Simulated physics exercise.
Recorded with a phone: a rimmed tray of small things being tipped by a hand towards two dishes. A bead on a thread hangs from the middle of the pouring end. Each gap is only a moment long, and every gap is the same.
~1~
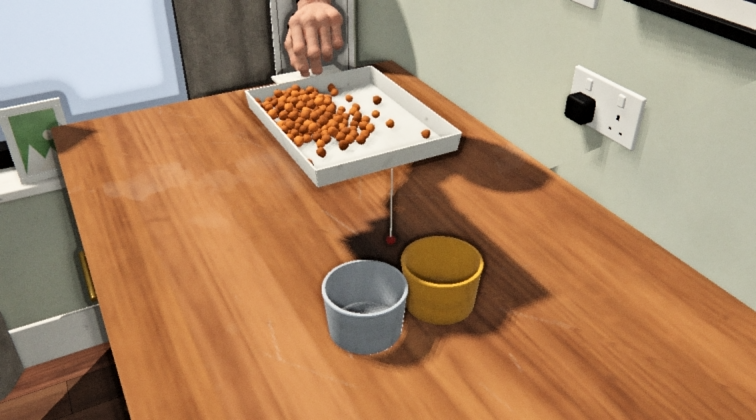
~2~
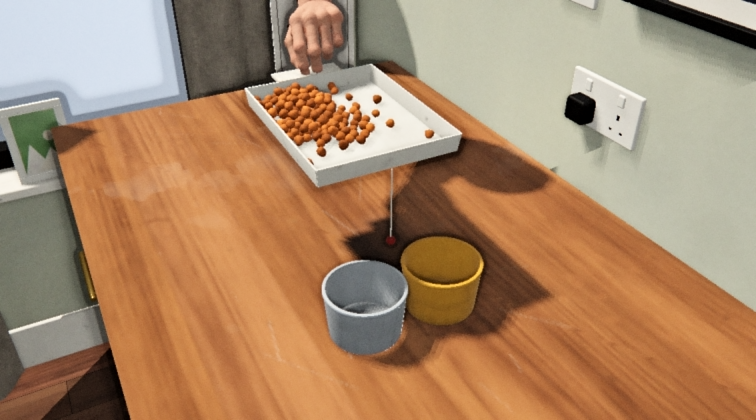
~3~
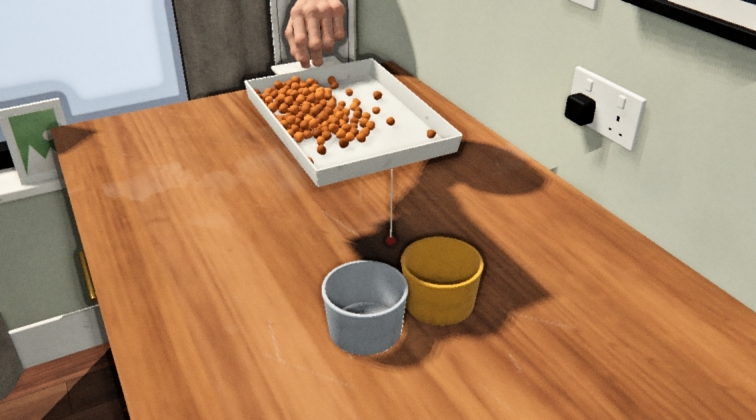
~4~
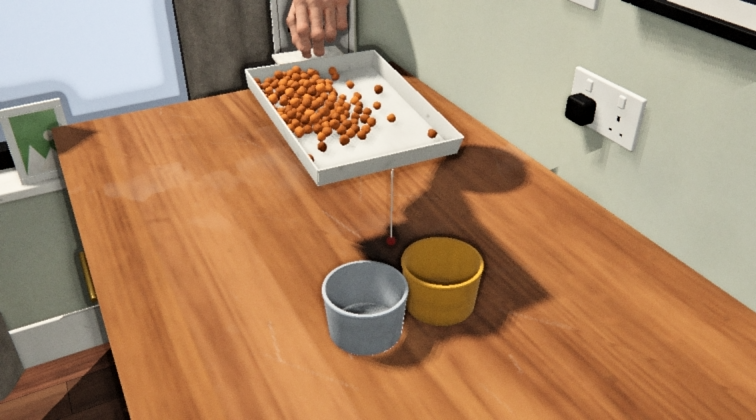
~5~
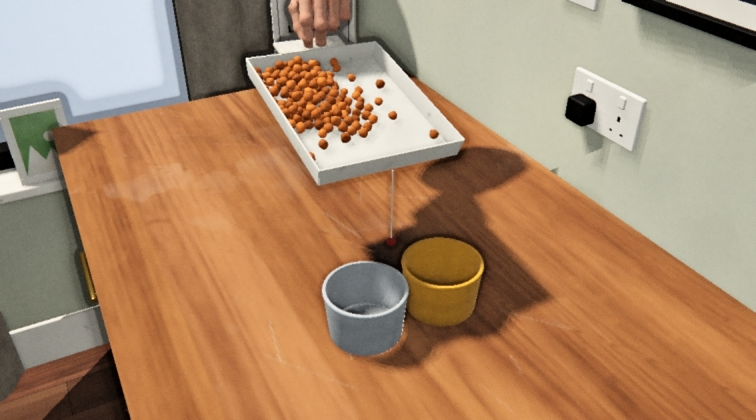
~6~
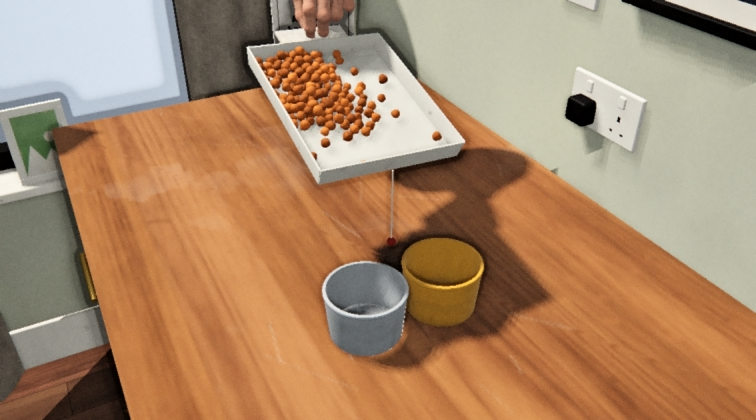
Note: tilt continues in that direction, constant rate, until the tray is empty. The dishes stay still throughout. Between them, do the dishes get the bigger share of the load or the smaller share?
The bigger share.
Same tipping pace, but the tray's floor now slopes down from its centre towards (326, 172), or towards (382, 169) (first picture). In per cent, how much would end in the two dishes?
For the first it's near 30 %, for the second near 70 %.
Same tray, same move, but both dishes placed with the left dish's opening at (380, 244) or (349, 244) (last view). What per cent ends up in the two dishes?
You'd end up with around 10 per cent and then around 0 per cent.
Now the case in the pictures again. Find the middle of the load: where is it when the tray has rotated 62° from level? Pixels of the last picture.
About (397, 139).
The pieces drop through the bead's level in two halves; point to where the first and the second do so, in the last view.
The first part passes (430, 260); everything after passes (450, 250).
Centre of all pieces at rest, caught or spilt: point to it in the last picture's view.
I'd say the middle ends up at about (445, 301).
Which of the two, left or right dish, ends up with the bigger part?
The one in question is the right-side one.
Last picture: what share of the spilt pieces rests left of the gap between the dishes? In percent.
10 per cent, about.
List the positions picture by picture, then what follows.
Corners of the pouring end near (317, 168) and (458, 132), level; middle of the load near (312, 115), coated peanuts; left dish near (384, 329); right dish near (462, 300); bead on its thread near (391, 240), in the first frame.
Corners of the pouring end near (317, 168) and (458, 133), level; middle of the load near (312, 114), in the second frame.
Corners of the pouring end near (318, 168) and (459, 134), tipped barely, lowest at the right corner; middle of the load near (312, 109), in the third frame.
Corners of the pouring end near (319, 168) and (460, 136), tipped a little, lowest at the right corner; middle of the load near (312, 102), in the fourth frame.
Corners of the pouring end near (321, 168) and (461, 139), tipped a little, lowest at the right corner; middle of the load near (313, 95), in the fifth frame.
Corners of the pouring end near (322, 168) and (462, 141), tipped clearly, lowest at the right corner; middle of the load near (316, 89); left dish near (385, 330); right dish near (463, 301), in the sixth frame.
Shortly afterwards, tray tipped steeply; all but a few on the tray; only a few in the left dish; only a few in the right dish; only a few outside both; only a few in the air.
Next, tray tipped past a quarter turn; the bulk on the tray; only a few in the left dish; a little in the right dish; a little outside both; near a quarter in the air.
Some moments later, tray tipped past a quarter turn; a little in the left dish; near half in the right dish; near a third outside both; only a few in the air.
In the end, tray tipped past a quarter turn; a little in the left dish; near half in the right dish; near a third outside both; only a few in the air.
